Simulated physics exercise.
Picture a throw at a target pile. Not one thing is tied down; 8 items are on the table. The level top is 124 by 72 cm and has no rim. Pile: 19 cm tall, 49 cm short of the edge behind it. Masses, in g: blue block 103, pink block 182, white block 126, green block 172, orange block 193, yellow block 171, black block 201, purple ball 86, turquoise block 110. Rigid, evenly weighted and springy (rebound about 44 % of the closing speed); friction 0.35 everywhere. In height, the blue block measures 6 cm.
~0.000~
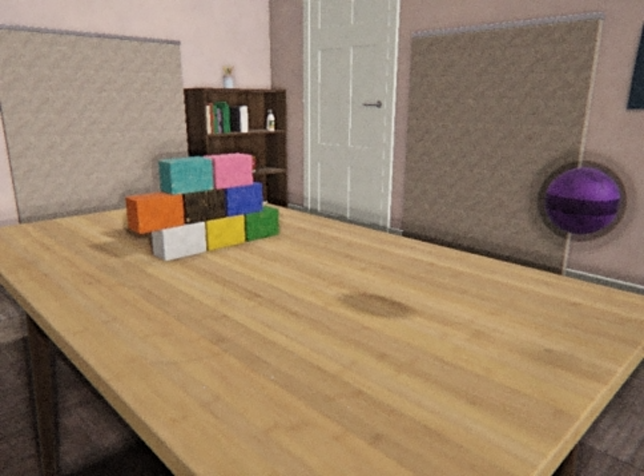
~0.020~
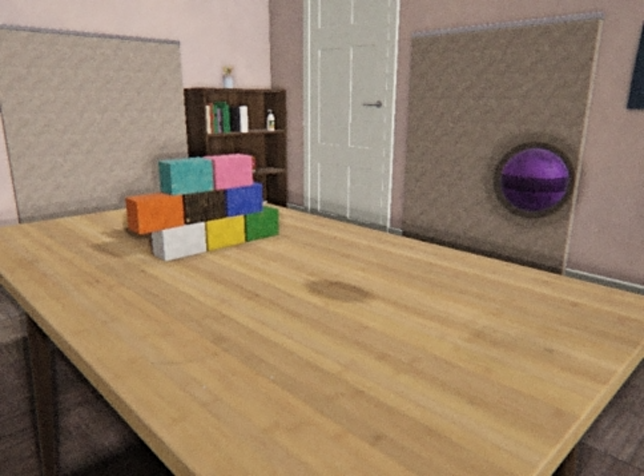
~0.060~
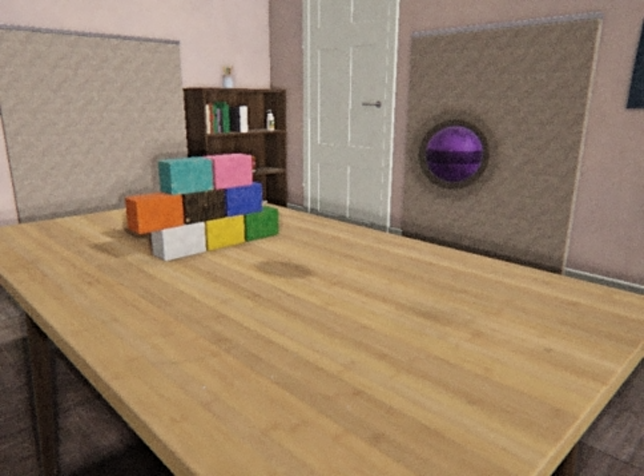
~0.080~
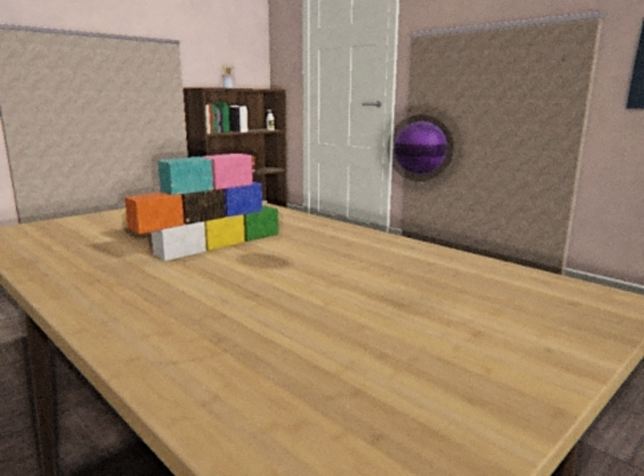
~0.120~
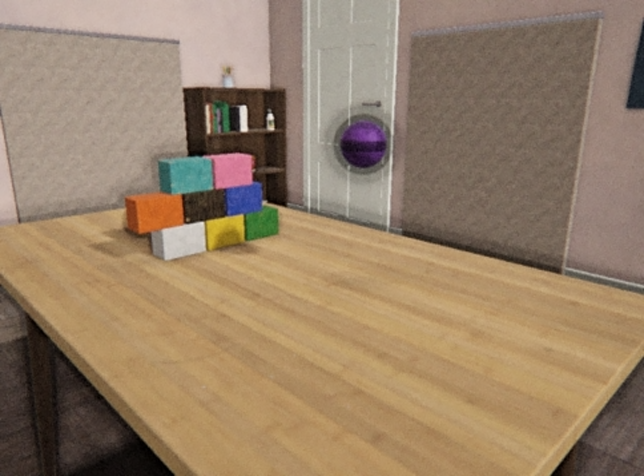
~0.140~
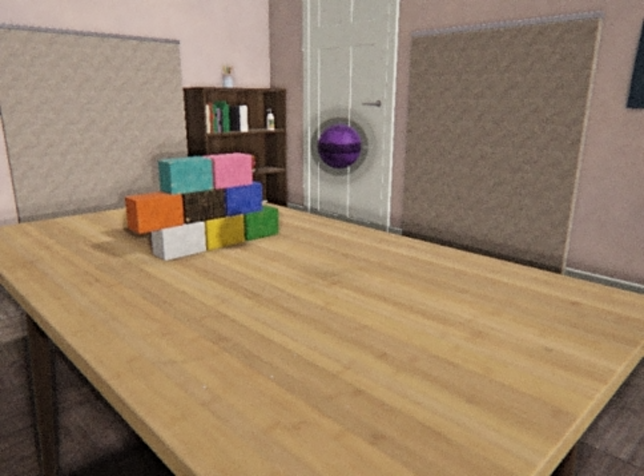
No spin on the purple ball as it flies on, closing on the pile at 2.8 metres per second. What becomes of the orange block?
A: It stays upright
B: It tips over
Answer: A.
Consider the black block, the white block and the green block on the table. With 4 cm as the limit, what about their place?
Black block: Remains in place; white block: Remains in place; green block: Remains in place.
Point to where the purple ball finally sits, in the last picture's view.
Near (309, 221).
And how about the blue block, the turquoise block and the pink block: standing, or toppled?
Here's how it ends: The blue block comes down, the turquoise block never goes down, and the pink block comes down.
By 0.34 s, purple ball near (276, 192); blue block tilted 19°; pink block tilted 18°.
By 0.44 s, purple ball near (290, 218); pink block tilted 8°; blue block tilted 4°.
By 0.64 s, purple ball near (305, 221); pink block on its side; blue block tilted 43°.
When it is over (1.4 s), lying over on the table, blue block and pink block; the other 6 within 4 cm of the start. End places, in pixels of the last picture, orange block near (155, 211).
